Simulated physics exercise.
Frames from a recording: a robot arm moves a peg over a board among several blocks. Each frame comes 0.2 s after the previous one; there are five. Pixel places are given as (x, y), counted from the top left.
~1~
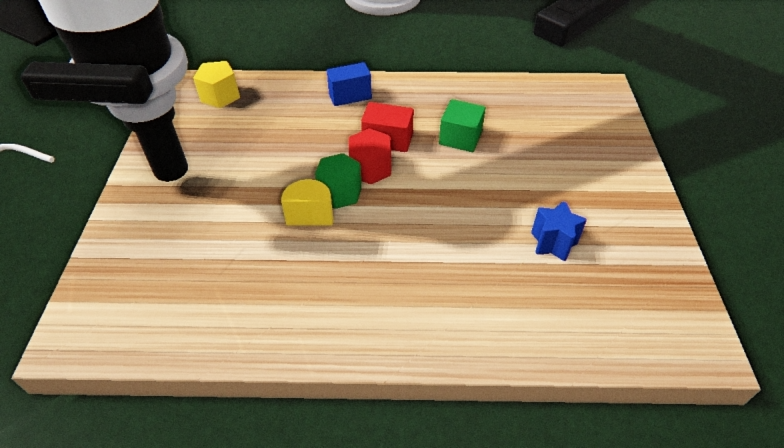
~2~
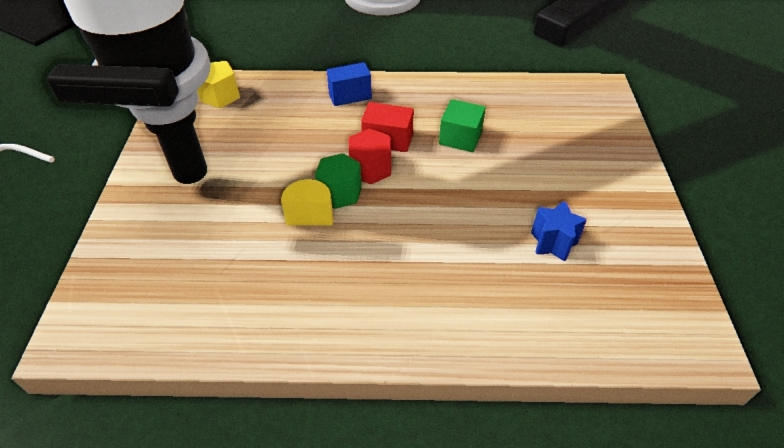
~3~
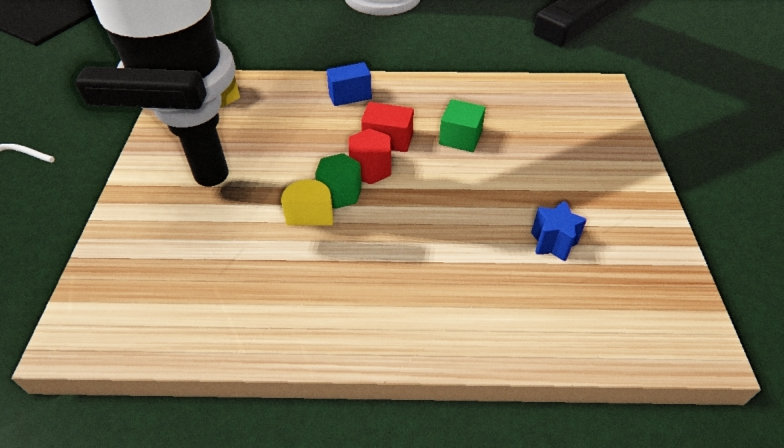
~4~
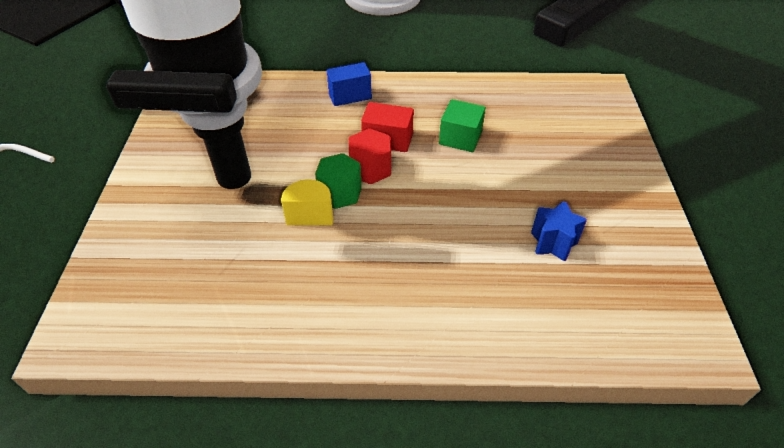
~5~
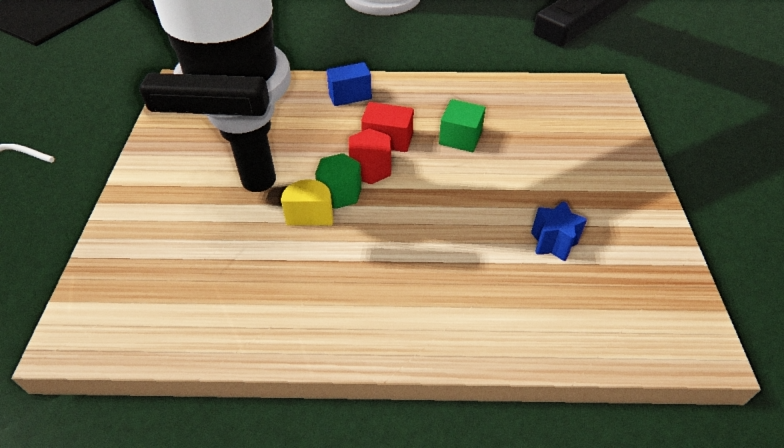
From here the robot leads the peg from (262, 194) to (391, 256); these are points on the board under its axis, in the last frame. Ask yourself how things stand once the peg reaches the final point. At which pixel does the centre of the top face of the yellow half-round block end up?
Its top middle: (426, 222).
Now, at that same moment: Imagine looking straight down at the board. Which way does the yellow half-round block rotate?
Spin direction: Counter-clockwise.
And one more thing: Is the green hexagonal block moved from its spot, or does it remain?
It gets no push and keeps its place.
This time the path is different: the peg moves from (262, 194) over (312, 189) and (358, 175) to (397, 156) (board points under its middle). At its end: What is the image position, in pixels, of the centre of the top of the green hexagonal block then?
It is going to be at (383, 170).
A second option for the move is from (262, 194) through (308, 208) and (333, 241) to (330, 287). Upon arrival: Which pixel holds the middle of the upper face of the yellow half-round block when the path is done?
Somewhere near (369, 229).
On the path given first. One third of the way, peg at (302, 201); yellow half-round block at (334, 201).
Two thirds of the way, peg at (345, 221); yellow half-round block at (382, 215), turned 35° anticlockwise.
At the end, peg at (391, 244); yellow half-round block at (426, 222), turned 95° anticlockwise; green hexagonal block unmoved.
